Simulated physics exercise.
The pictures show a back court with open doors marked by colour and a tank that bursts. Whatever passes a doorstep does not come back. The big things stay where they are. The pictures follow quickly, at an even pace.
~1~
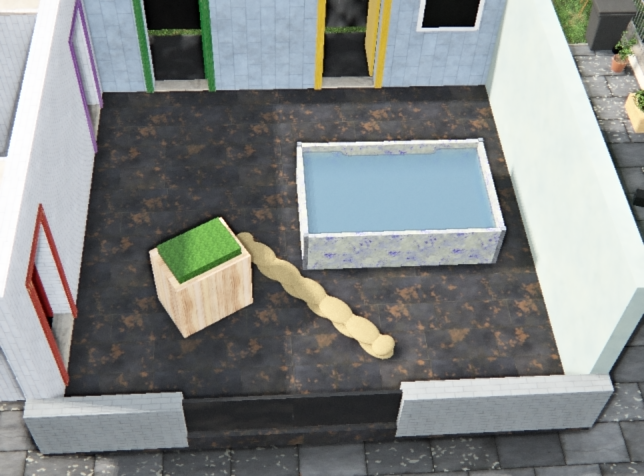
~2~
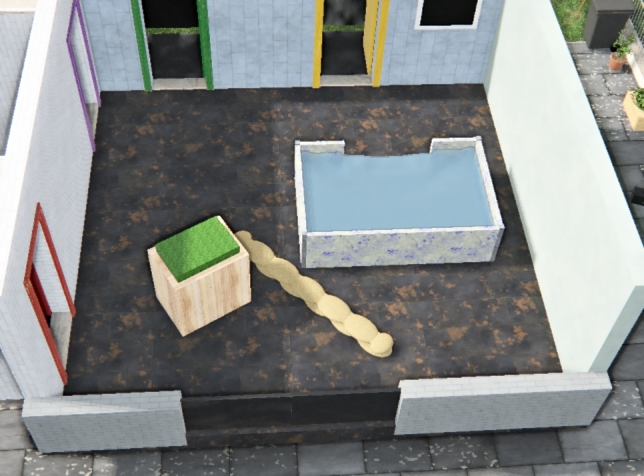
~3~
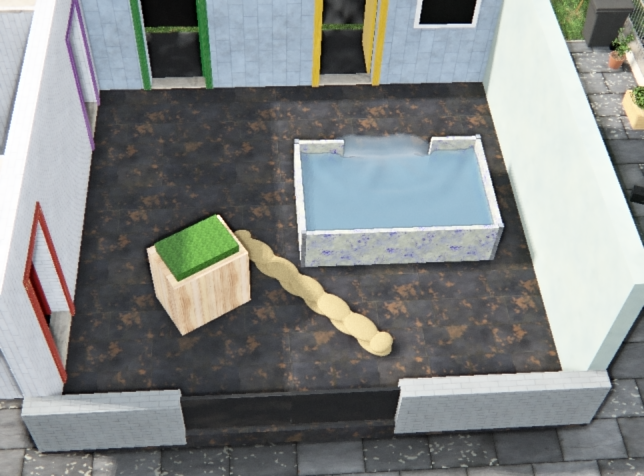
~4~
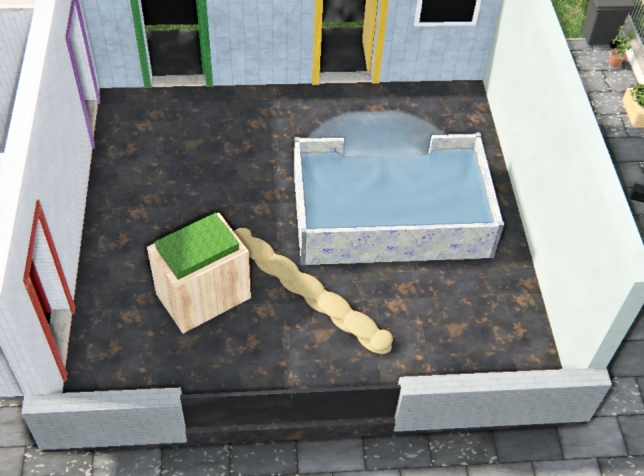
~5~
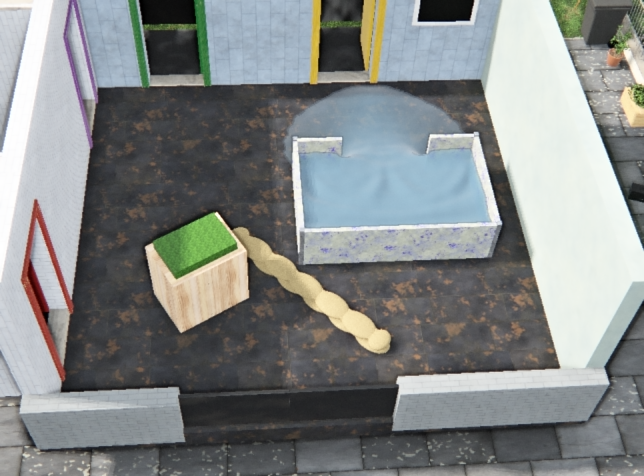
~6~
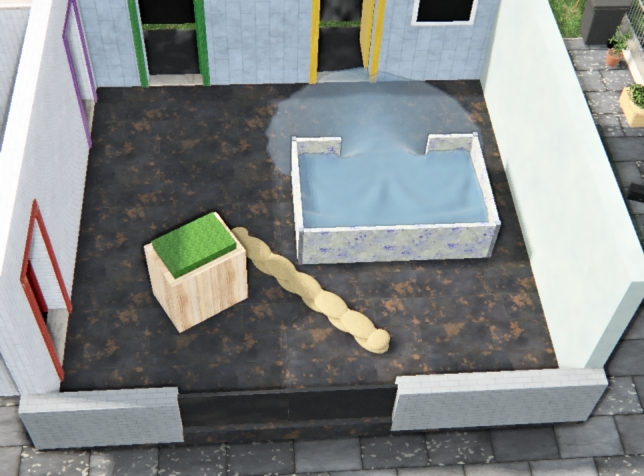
In a dark-floored walled yard, a gap opened in the far side of a tank full of water, and the water poured out through it, spreading across the floor toward the yellow doorway.
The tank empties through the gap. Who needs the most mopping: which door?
The yellow doorway takes the most.
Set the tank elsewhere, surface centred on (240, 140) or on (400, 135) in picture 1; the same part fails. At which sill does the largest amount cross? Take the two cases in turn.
The one in green; the yellow door.
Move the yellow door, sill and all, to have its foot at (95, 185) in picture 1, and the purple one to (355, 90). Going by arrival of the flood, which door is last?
It is the door marked red.
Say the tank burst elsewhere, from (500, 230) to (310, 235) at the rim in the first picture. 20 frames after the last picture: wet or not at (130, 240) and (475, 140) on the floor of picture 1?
In that order: Clear, awash.
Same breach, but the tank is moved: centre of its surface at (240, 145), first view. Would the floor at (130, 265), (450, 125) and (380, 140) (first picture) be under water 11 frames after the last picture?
As listed: No water, covered, flooded.
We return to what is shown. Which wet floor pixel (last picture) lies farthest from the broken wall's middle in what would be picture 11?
Close to (229, 88).
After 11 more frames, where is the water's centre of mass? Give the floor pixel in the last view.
I would point to (383, 174).
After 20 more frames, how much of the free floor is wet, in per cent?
Roughly 40 per cent.
A moment on, water covers 20 % of the floor; yellow door a lot in, green door not reached, purple door not reached, red door not reached.
Next, water covers 25 % of the floor; yellow door a lot in, green door wet at the sill, nothing in, purple door not reached, red door not reached.
Then, water covers 40 % of the floor; yellow door a lot in, green door a trickle in, purple door a trickle in, red door not reached.
Later, water covers 65 % of the floor; yellow door a lot in, green door a trickle in, purple door some in, red door wet at the sill, nothing in.
In the end, water covers 90 % of the floor; yellow door a lot in, green door a trickle in, purple door some in, red door wet at the sill, nothing in; the yellow door has let in the most.
